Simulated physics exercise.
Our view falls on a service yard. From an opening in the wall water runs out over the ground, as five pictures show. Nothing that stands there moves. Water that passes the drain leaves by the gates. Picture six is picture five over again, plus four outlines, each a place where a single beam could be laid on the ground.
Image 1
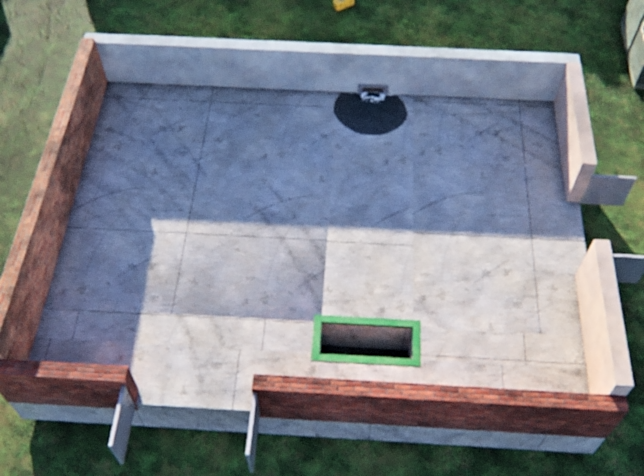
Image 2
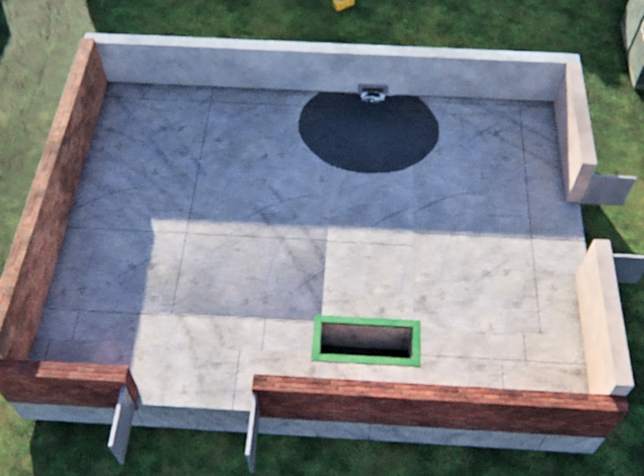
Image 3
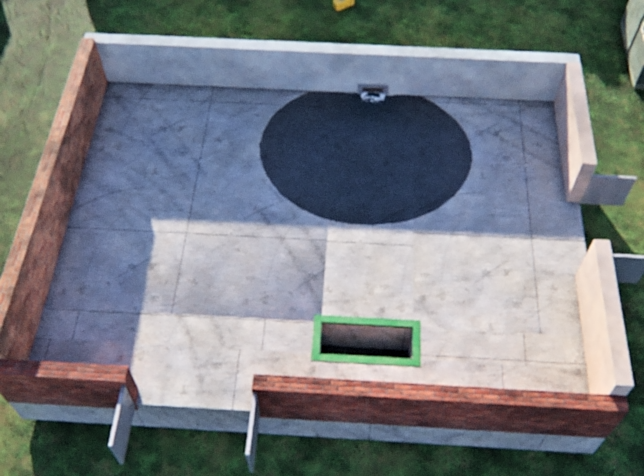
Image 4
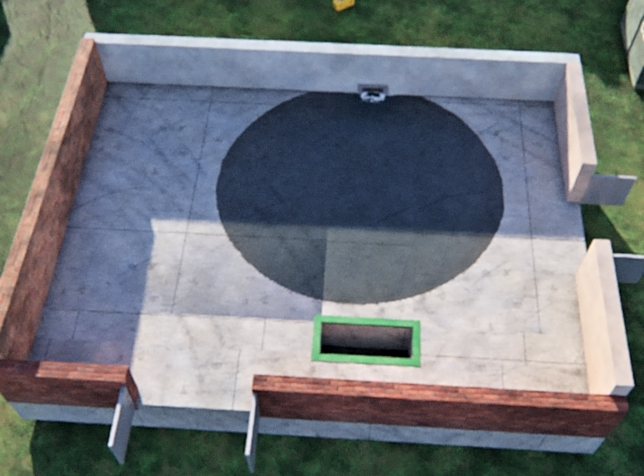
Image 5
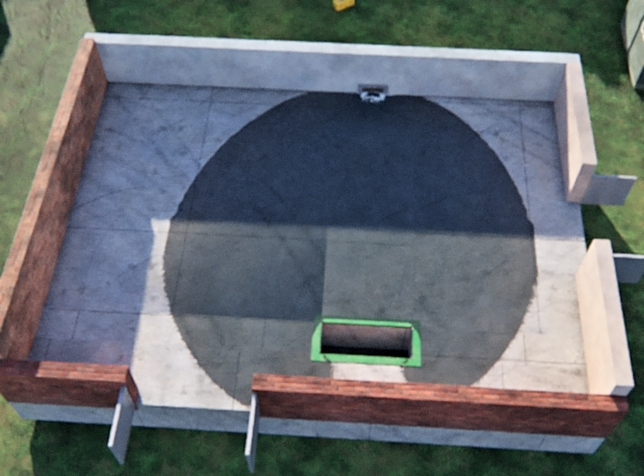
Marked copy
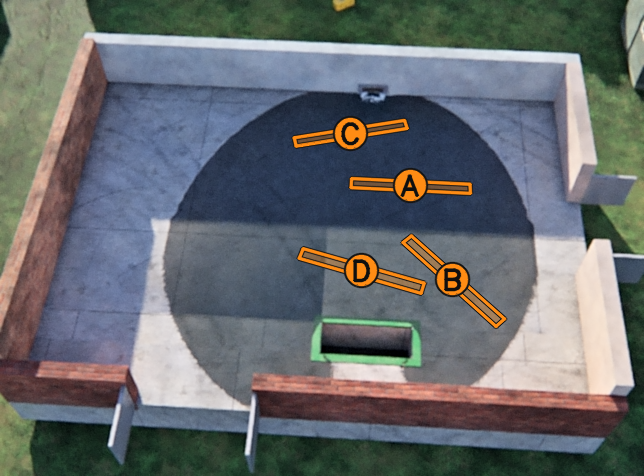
Walled service yard seen from above, with a dark wet patch spreading from the back wall outfall and reaching around a green-edged drain.
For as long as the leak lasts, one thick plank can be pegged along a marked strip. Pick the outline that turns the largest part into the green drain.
The answer is spot B.
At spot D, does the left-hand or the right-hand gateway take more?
The left gate.
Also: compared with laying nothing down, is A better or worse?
Worse.
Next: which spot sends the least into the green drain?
That is spot C.
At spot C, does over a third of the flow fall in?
No.
On the marked copy, A from (351, 183) to (470, 188); B from (407, 239) to (500, 322); C from (295, 141) to (405, 124); D from (301, 253) to (422, 288).
Choosing A, about 29 % of the stream goes into the green drain, about 69 % out by the gates.
Choosing B, about 49 % of the stream goes into the green drain, about 49 % out by the gates.
Choosing C, about 21 % of the stream goes into the green drain, about 78 % out by the gates.
Choosing D, about 31 % of the stream goes into the green drain, about 67 % out by the gates.
